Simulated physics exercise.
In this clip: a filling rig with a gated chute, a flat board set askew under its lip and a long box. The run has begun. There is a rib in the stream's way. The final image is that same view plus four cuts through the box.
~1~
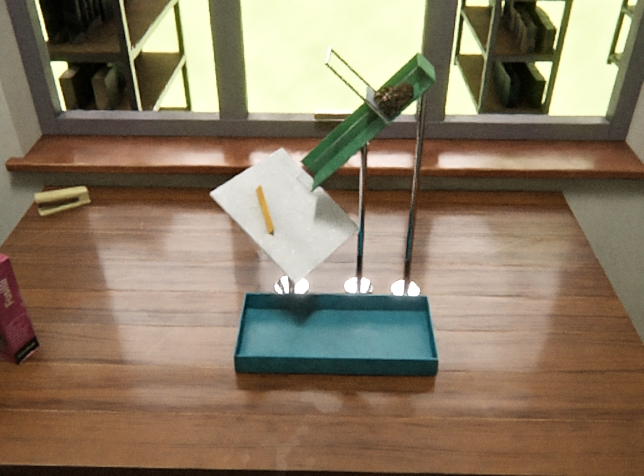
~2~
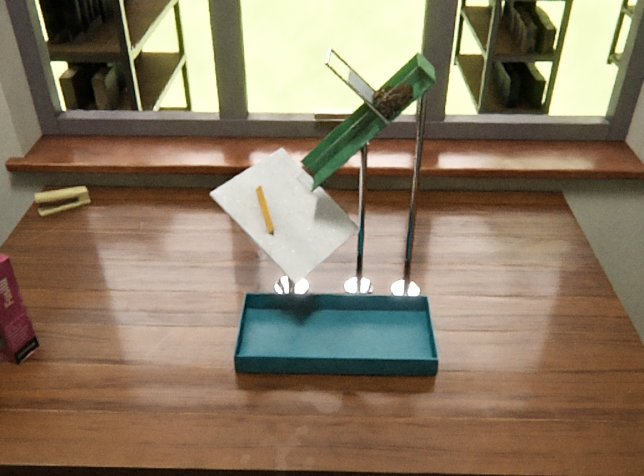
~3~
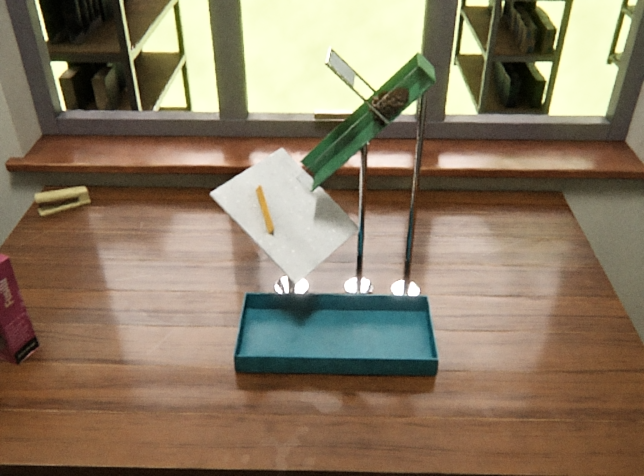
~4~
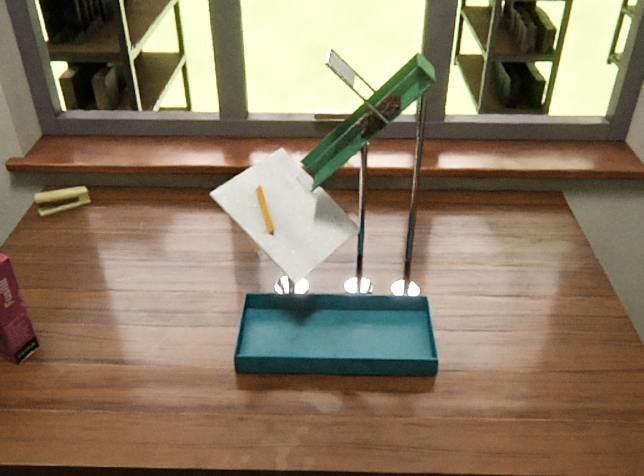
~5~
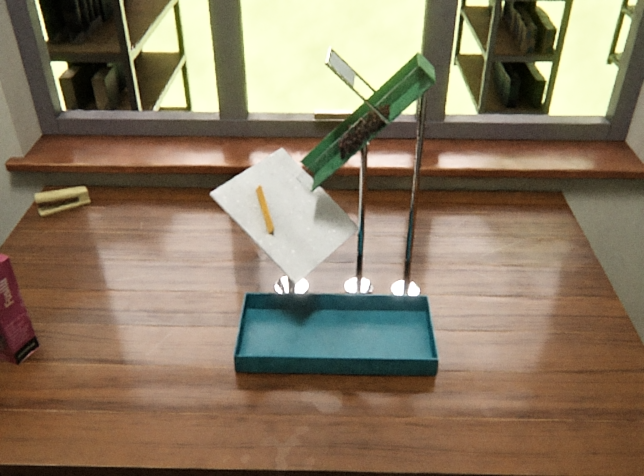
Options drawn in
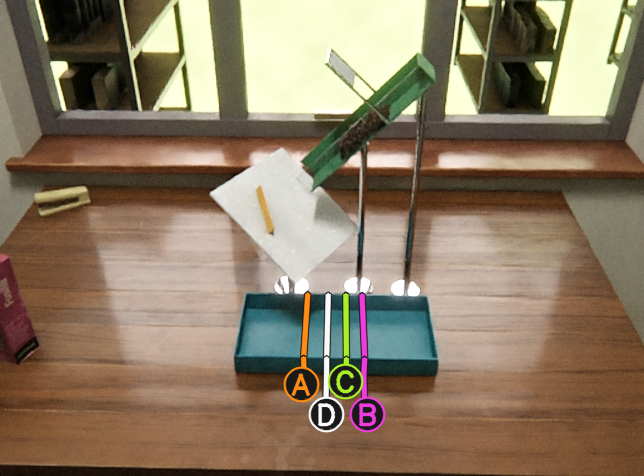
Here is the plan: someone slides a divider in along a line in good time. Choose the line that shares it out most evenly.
C.
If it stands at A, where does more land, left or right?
More lands on the right.
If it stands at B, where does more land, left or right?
More lands on the left.
On the marked copy, line A crosses the front rim at (303, 357); line B crosses the front rim at (364, 358); line C crosses the front rim at (346, 357); line D crosses the front rim at (326, 357).
If A is chosen, of what is caught, a small share on the left of the divider, all but a few on the right.
If B is chosen, of what is caught, the bulk on the left of the divider, a small share on the right.
If C is chosen, of what is caught, close to half on the left of the divider, close to half on the right.
If D is chosen, of what is caught, a small share on the left of the divider, the bulk on the right.
